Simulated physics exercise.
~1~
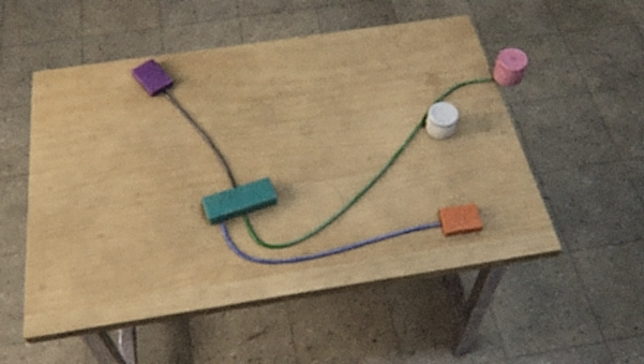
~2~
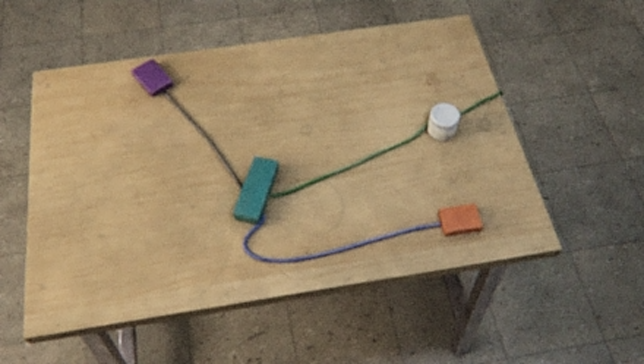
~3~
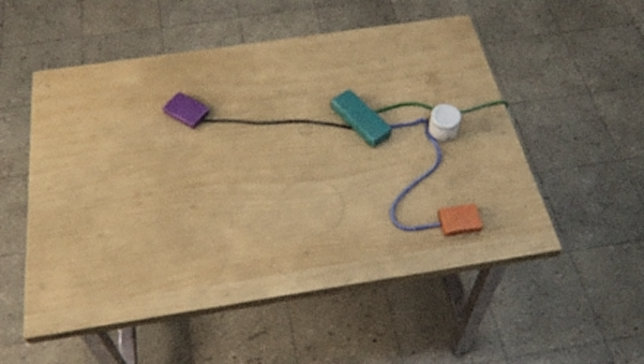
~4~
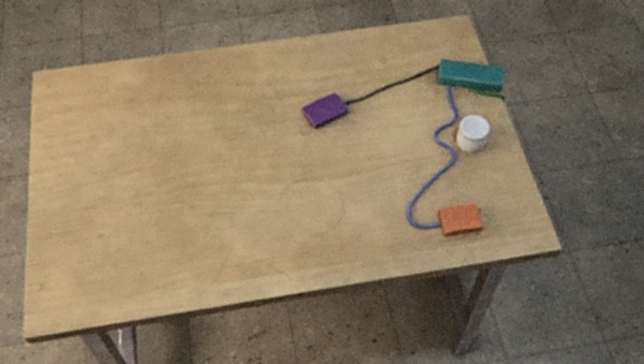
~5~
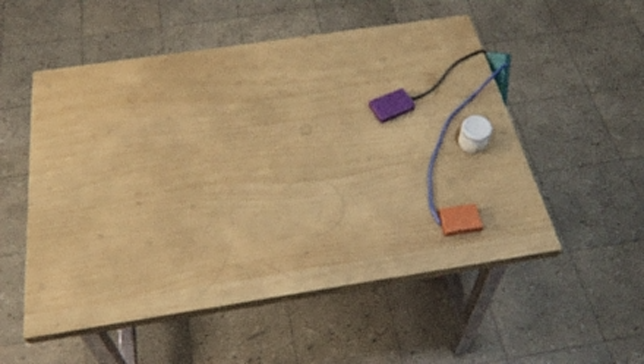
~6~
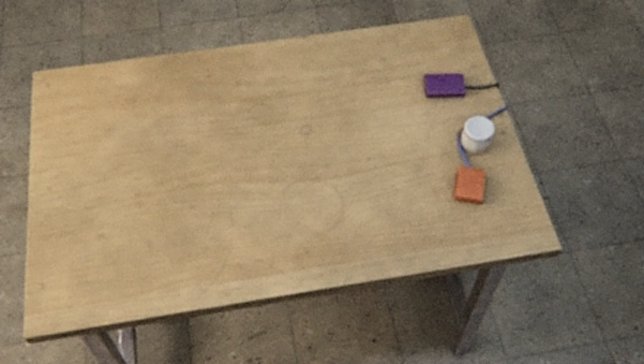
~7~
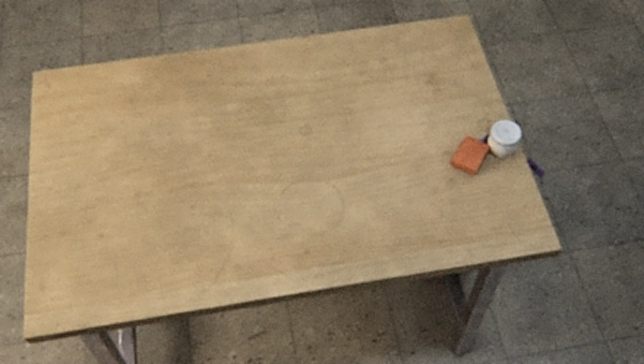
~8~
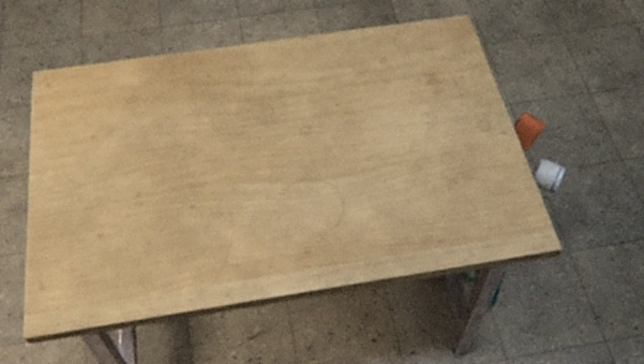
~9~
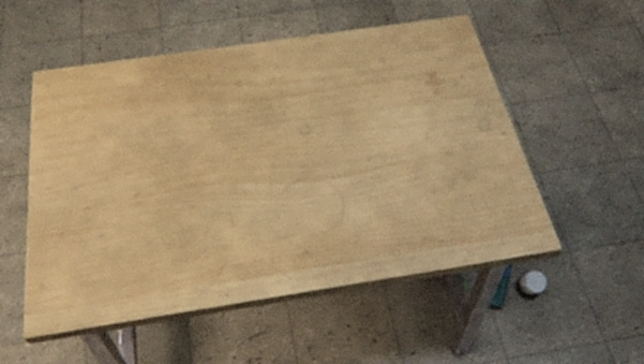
On a wooden table, a falling pink object drags corded blocks and a white tin off the right edge.
